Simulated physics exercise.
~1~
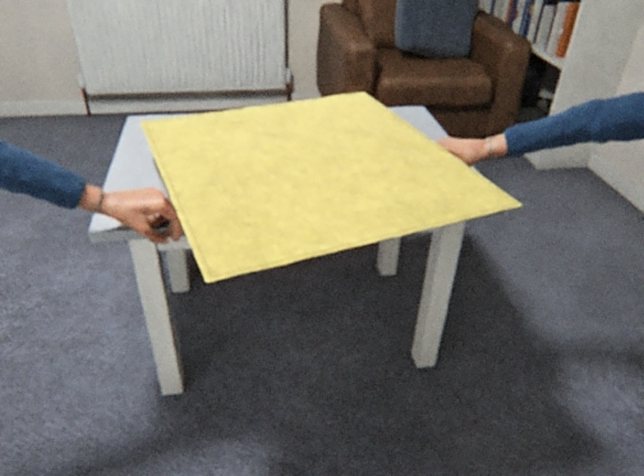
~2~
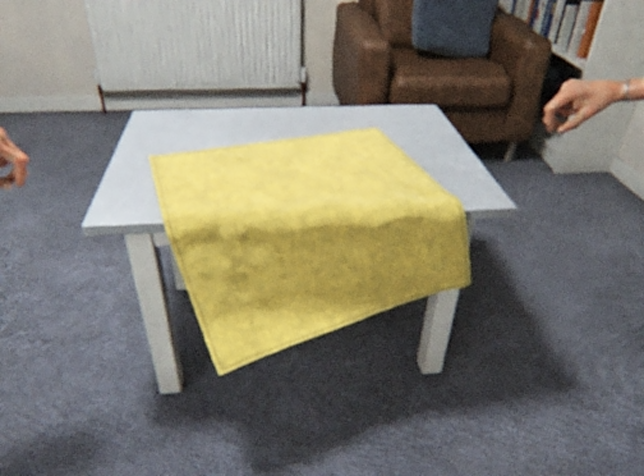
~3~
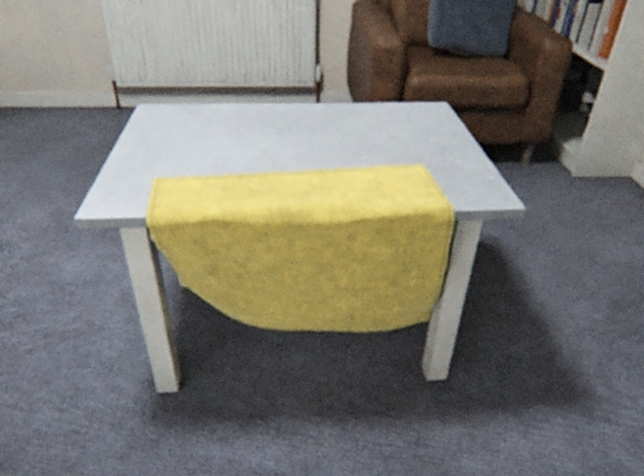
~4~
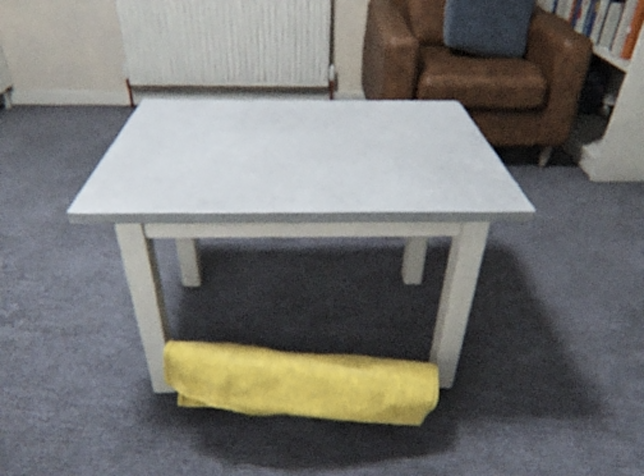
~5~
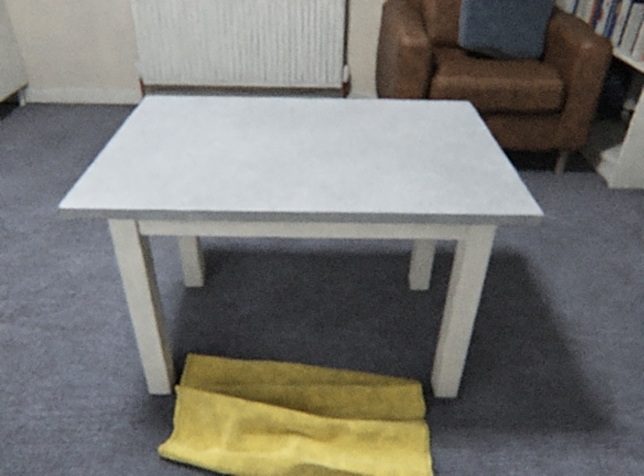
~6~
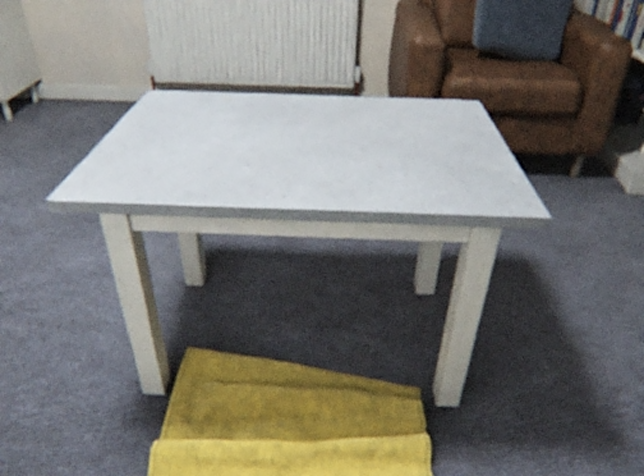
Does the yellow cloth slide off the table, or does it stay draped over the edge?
It slides off the near edge and ends up folded on the carpet in front of the table.
A yellow cloth is held out level by two hands, one on each side, above a pale table with white legs in a carpeted room. The hands let go and draw apart, and the cloth settles with its back part on the tabletop and its front part hanging over the near edge. It keeps slipping forward until only a narrow strip remains on top. Then it slides off completely and drops in front of the table. It ends up crumpled and folded on the grey carpet, leaving the tabletop bare.
